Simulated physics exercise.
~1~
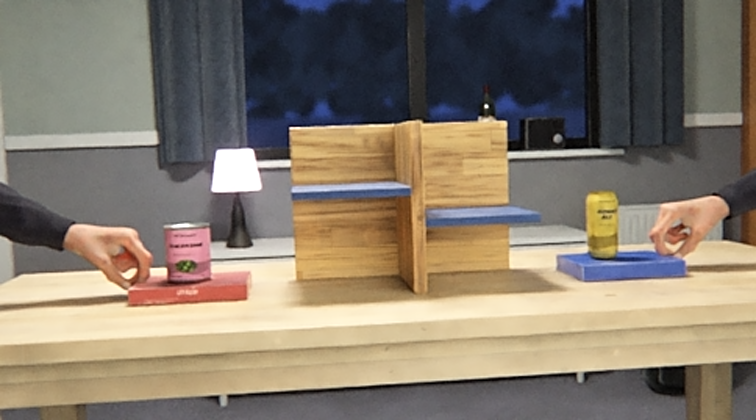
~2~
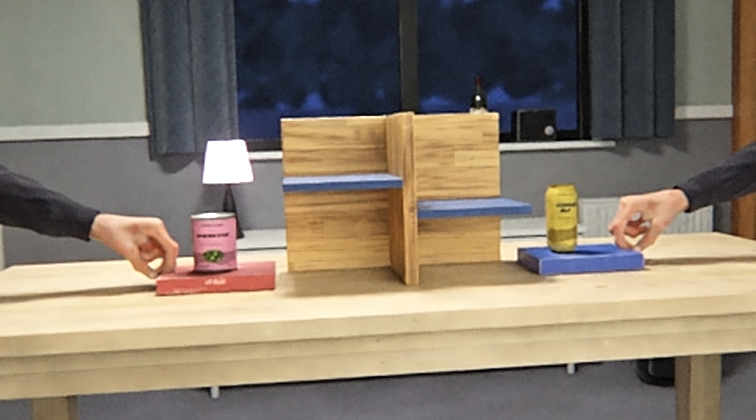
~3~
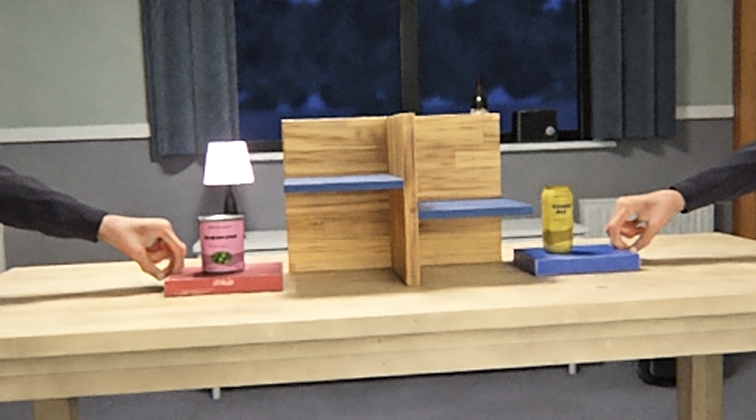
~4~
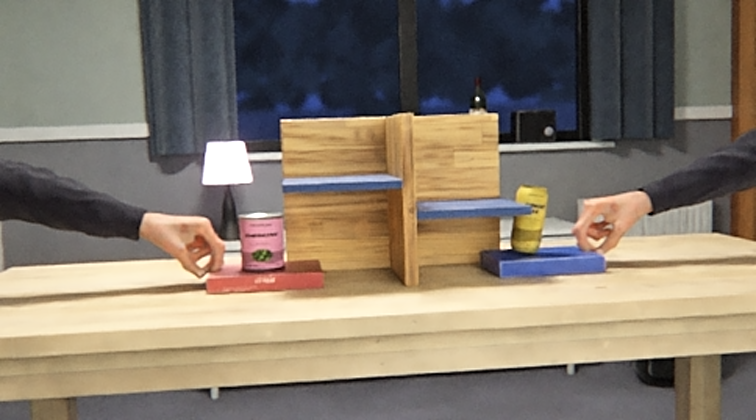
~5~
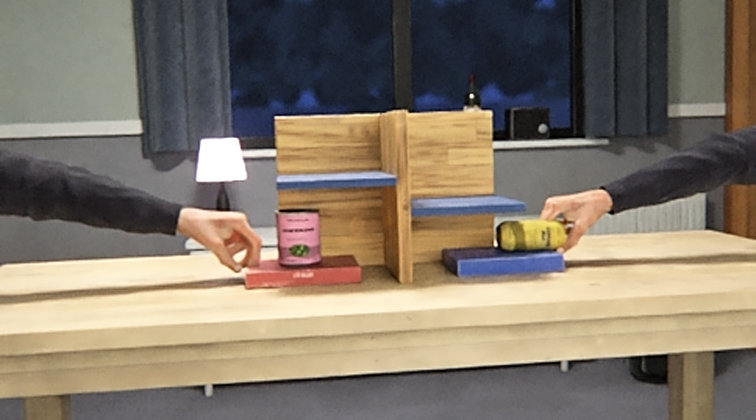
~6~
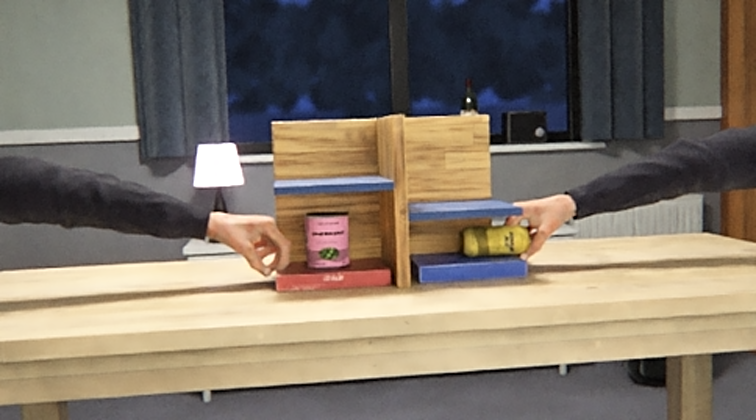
Two hands slide boxes under low shelves; the pink can clears, the yellow one topples.
